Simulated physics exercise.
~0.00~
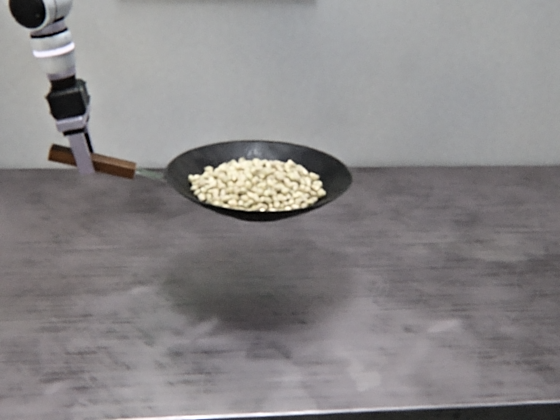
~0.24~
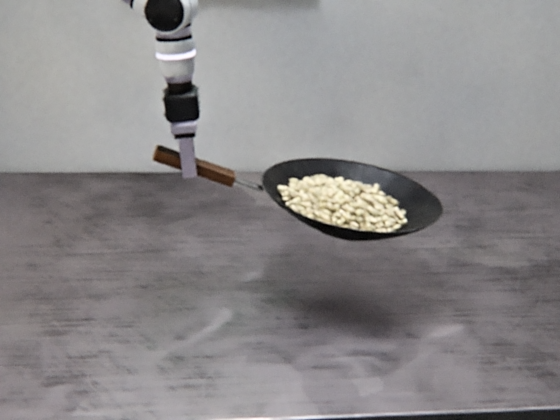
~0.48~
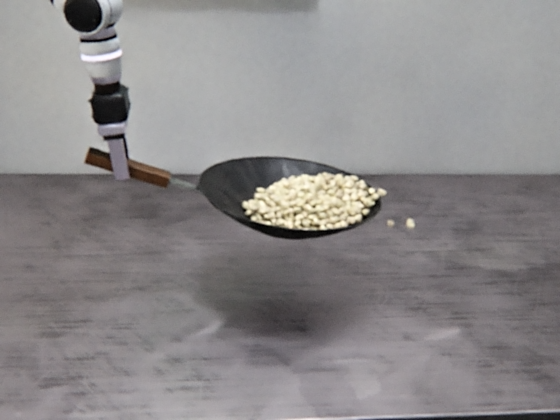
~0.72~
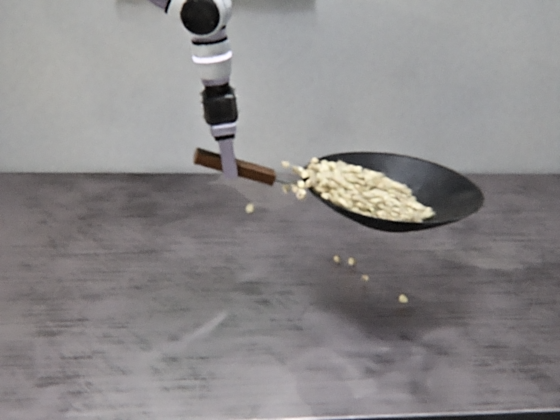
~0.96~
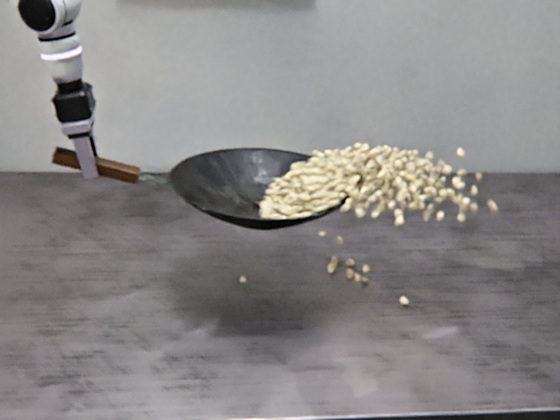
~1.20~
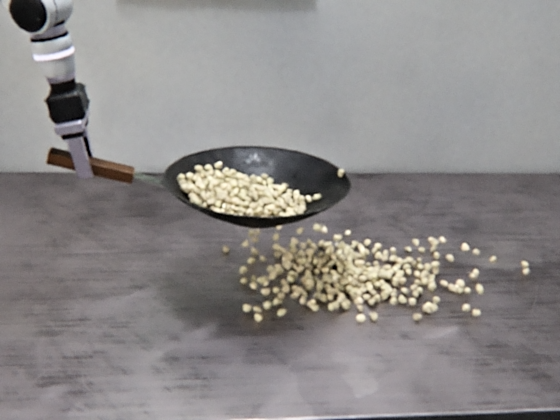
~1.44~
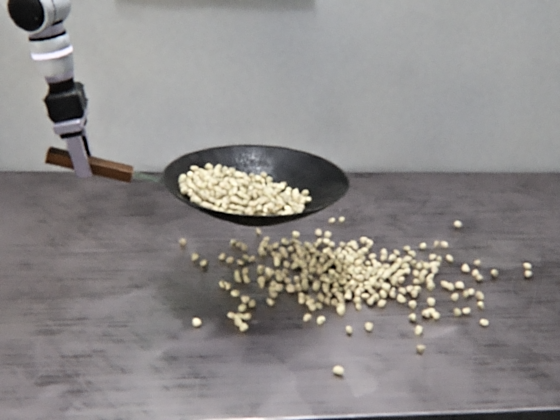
To begin with, a robot arm holds a dark wok by its wooden handle above a grey table, with a heap of pale dried beans resting inside. The arm swings the wok to the right, then back to the left, and a few beans slip past the far rim. It moves right again, and the load slides toward the handle as several more drop. When the wok jerks back left, a large stream of beans pours over its right side. Finally the wok stays still, still holding many beans, while the rest lie scattered across the table.
